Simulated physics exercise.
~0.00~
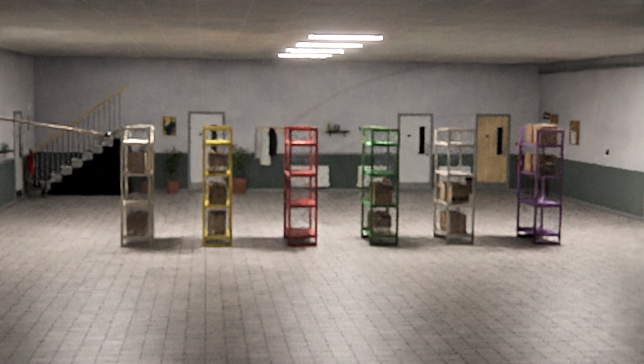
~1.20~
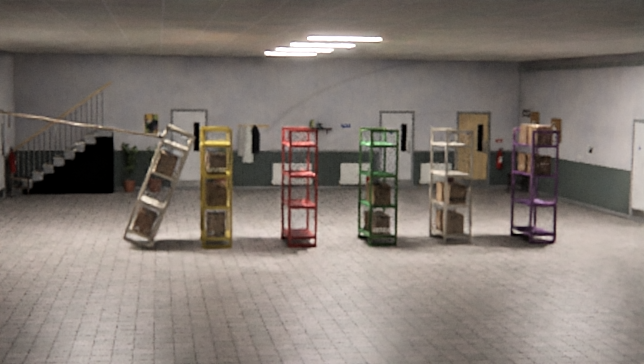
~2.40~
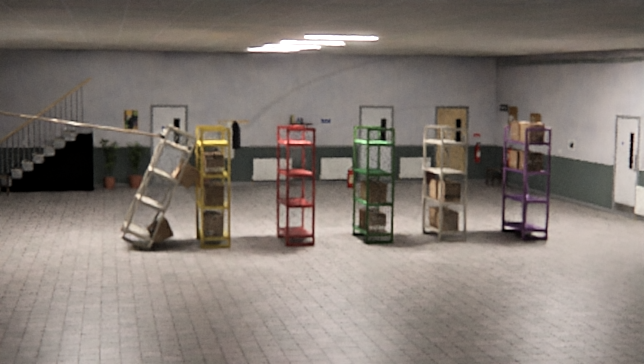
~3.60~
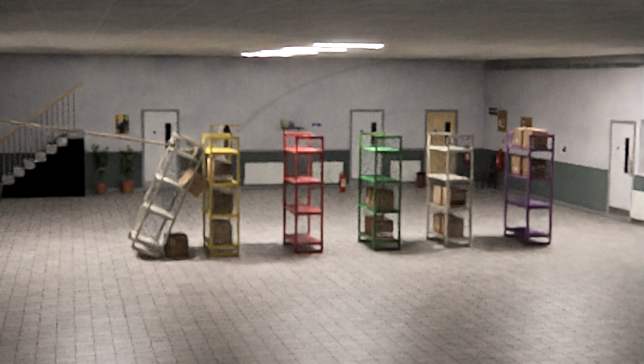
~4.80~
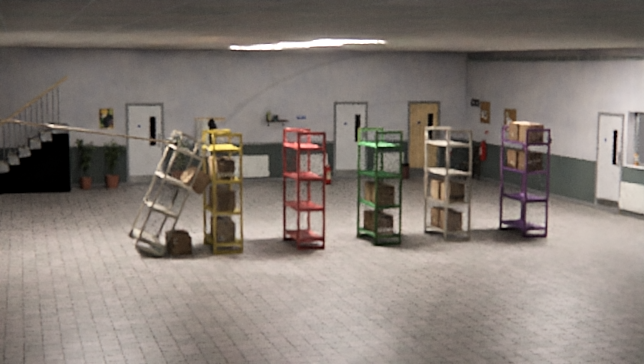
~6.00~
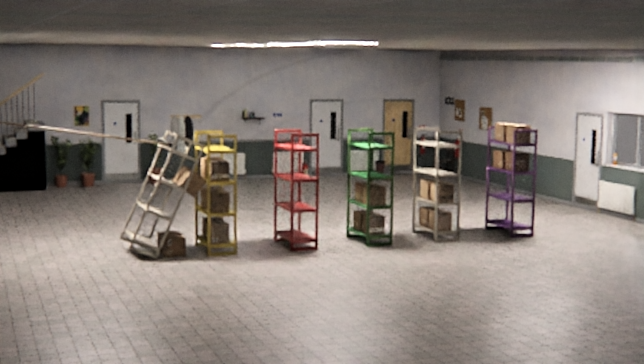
Six tall shelving units stood in a row in a large tiled room when a long pole pushed the leftmost one, which tipped right, came to rest leaning against the yellow unit, and spilled cartons, while the other five stayed upright.
